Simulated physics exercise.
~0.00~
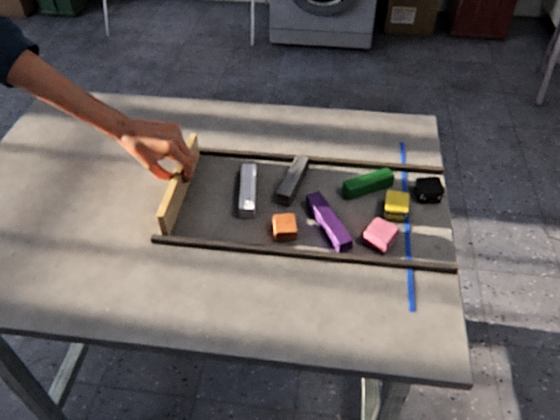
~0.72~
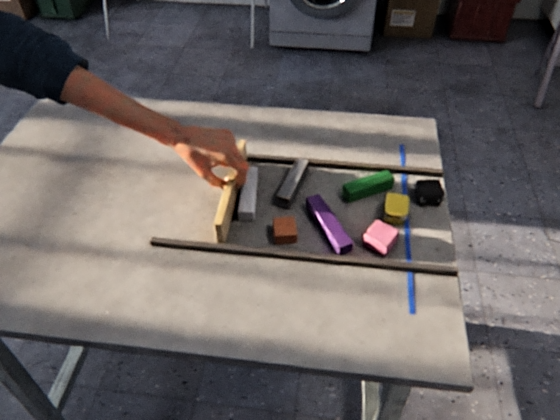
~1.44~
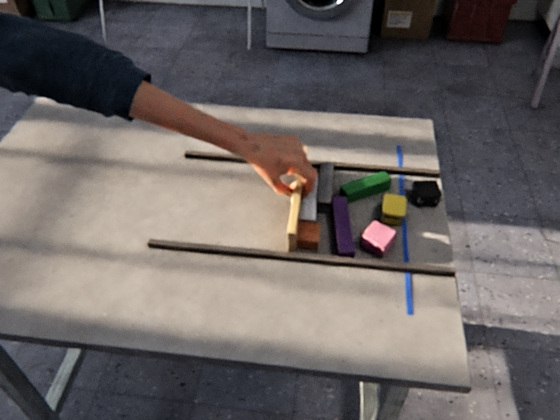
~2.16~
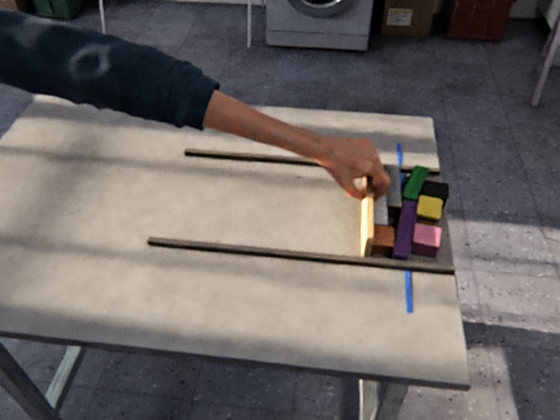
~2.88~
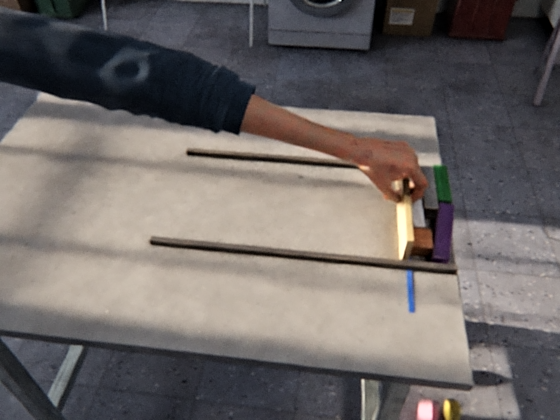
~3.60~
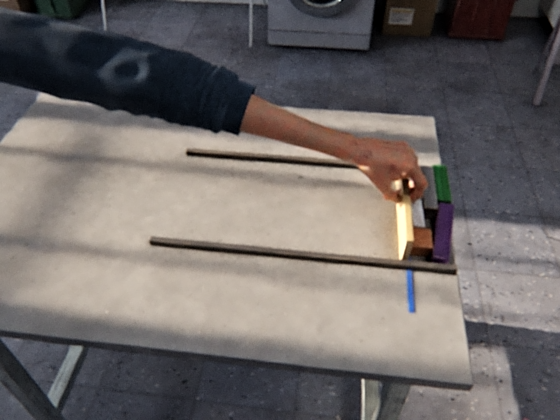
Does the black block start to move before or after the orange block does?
The black block starts to move after the orange block. The orange block is already being pushed along while the black one still sits in its place near the right edge.
The clip opens on a hand holding an upright board at the left of a track between two dark rails on a table, with eight coloured sticks and blocks ahead of it. The hand slides the board right, meeting the white stick and then gathering the orange block and the grey and purple sticks. The pieces bunch together near the table's right edge, with the green stick and the pink, yellow and black blocks pushed along too. The pink, yellow and black blocks go over the edge, with pink and yellow glimpsed low beside the table. The board stops near the blue tape, and the other five pieces stay on the table.
